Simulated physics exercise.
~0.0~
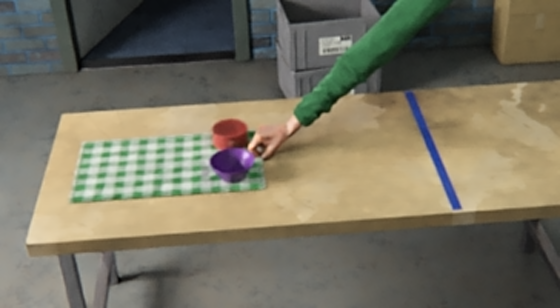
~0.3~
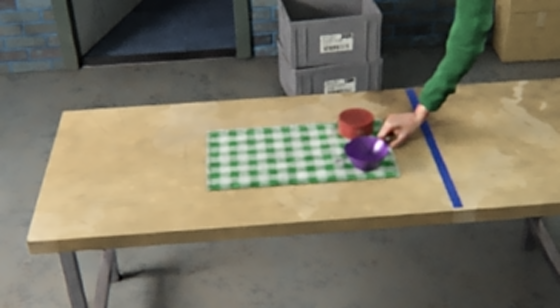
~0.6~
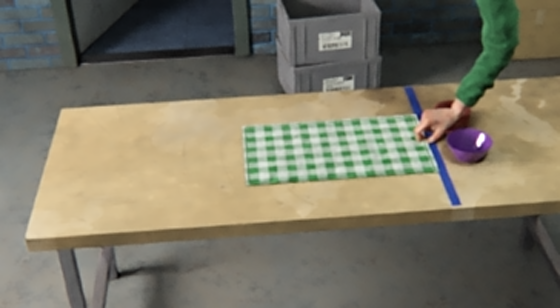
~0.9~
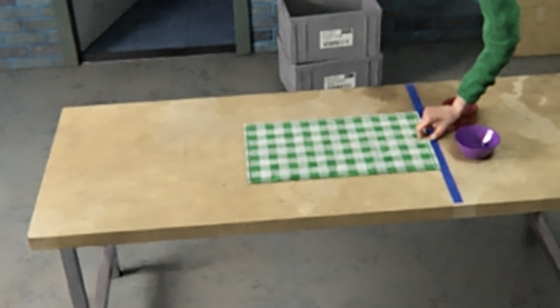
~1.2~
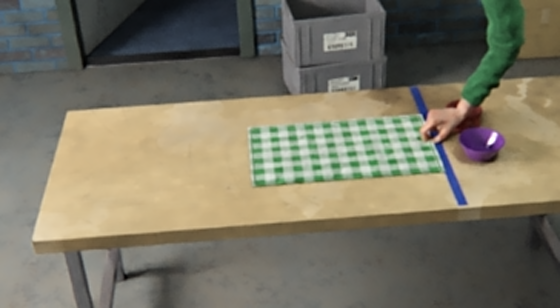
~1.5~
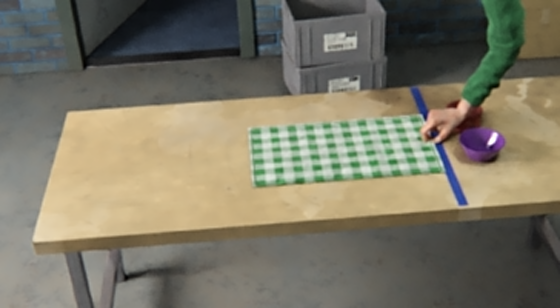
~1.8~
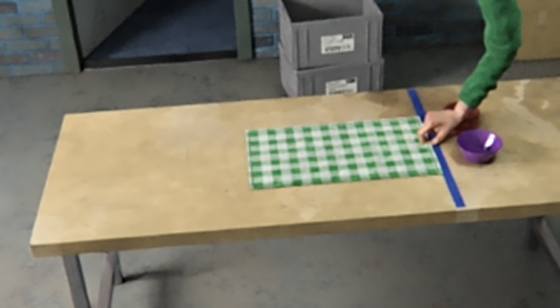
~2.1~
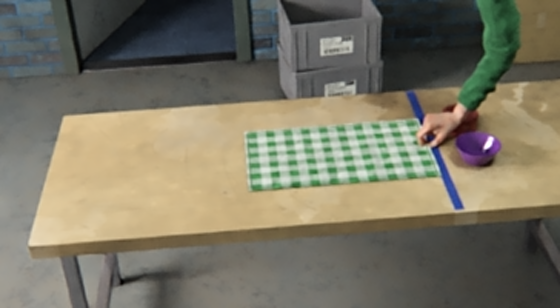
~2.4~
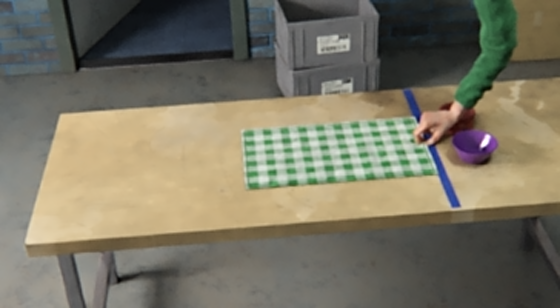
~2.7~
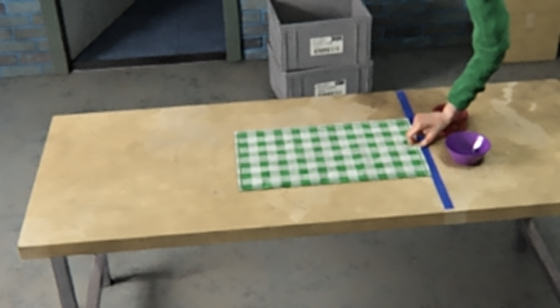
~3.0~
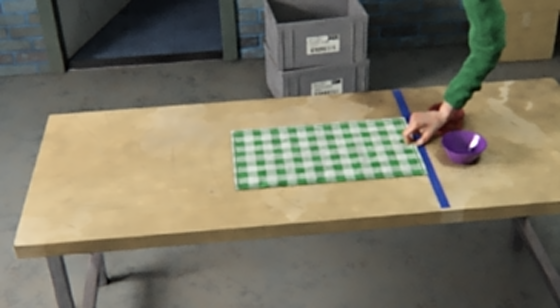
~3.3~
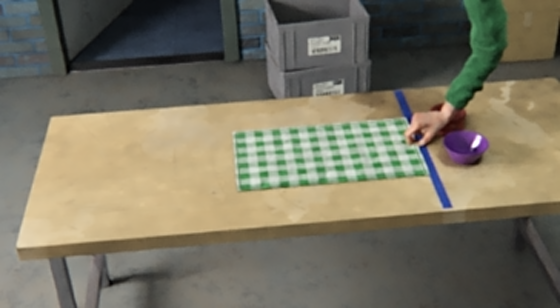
At first, a red tub and a purple bowl sit near the right end of a green checked cloth on the left side of a workbench, with a green-sleeved hand at the cloth's edge. The hand pulls the cloth to the right, and both containers ride along on it toward a strip of blue tape. As the cloth's leading edge reaches the tape, the hand stops, but the tub and bowl slide off the front. They come to rest beyond the tape, the red tub partly hidden behind the hand, which stays on the cloth's edge as everything remains still.
